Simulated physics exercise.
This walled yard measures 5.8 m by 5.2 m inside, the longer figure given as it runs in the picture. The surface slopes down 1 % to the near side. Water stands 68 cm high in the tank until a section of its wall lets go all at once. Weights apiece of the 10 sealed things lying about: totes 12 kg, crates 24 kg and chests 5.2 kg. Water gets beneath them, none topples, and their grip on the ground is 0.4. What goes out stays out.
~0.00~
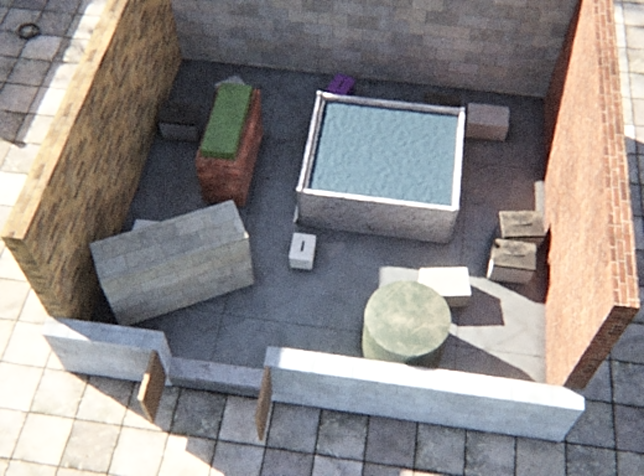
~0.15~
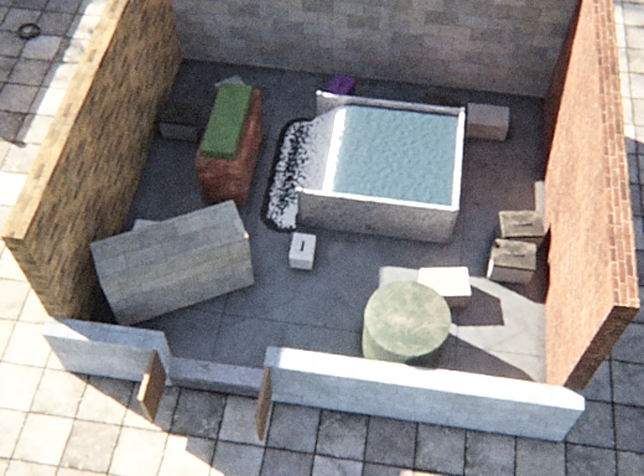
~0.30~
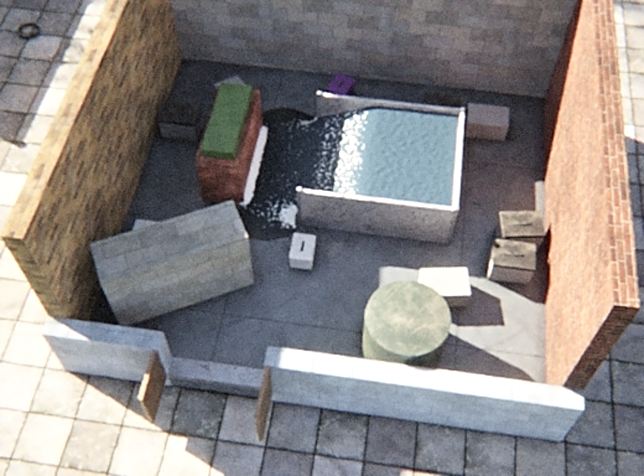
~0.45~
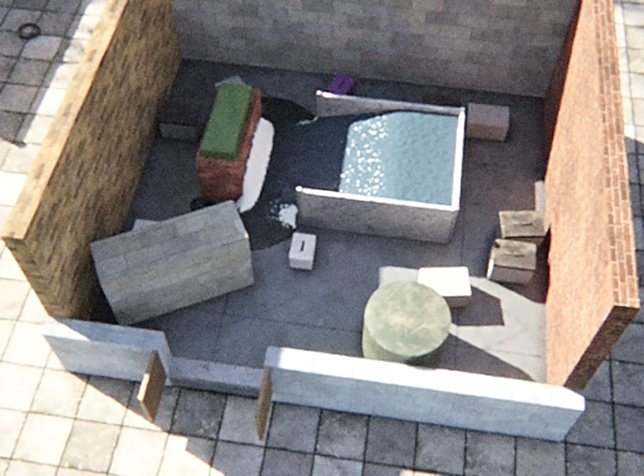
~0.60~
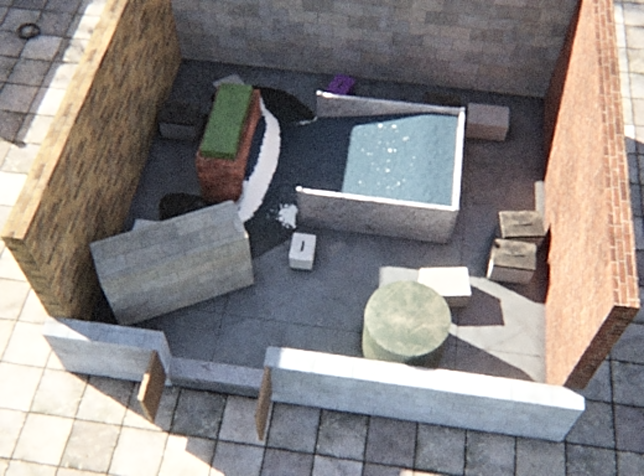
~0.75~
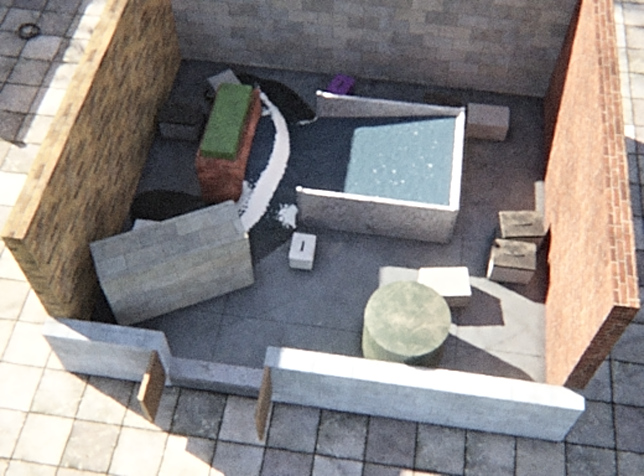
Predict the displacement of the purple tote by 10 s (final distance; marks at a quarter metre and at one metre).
The purple tote moves a short way.
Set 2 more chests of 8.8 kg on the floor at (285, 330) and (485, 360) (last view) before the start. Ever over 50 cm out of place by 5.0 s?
In turn: Over, short of it.
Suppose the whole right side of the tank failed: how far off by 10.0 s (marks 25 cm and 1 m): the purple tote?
In that case the purple tote ends far away.
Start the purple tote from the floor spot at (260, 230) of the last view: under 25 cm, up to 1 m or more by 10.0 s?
It travels far.
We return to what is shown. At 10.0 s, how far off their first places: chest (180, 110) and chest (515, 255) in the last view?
In that order: 140 cm, 120 cm.
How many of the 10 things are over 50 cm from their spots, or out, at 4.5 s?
By then 3.
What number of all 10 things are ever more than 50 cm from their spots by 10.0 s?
7 of them.
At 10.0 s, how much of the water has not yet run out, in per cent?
Some 90 per cent remains.
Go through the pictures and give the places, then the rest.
The first frame shows the purple tote at (341, 85) rests on the ground; water covers 3.5 m2; 0 of 10 have shifted.
The second frame shows the purple tote at (341, 85), on the bottom; water covers 4.5 m2; 0 of 10 have shifted.
The third frame shows the purple tote at (341, 85), on the bottom; water covers 5.5 m2; 0 of 10 have shifted.
The fourth frame shows the purple tote at (341, 85), on the bottom; 6.2 m2 under water; 0 of 10 have shifted.
The fifth frame shows the purple tote at (341, 85), on the bottom; water covers 7.1 m2; 0 of 10 have shifted.
The sixth frame shows the purple tote at (341, 85), on the bottom; water covers 7.9 m2; 1 of 10 have shifted.
After 2.0 s the purple tote is near (341, 85), 0.0 m from its start, aground; 0 of 10 are out; 1 afloat.
After 4.5 s the purple tote is near (352, 100), 0.4 m from its start, aground; 0 of 10 are out; 4 afloat.
After 7.0 s the purple tote is near (356, 103), 0.4 m from its start, aground; 0 of 10 are out; 6 afloat.
After 10.0 s the purple tote is near (366, 107), 0.6 m from its start, aground; 0 of 10 are out; 5 afloat.
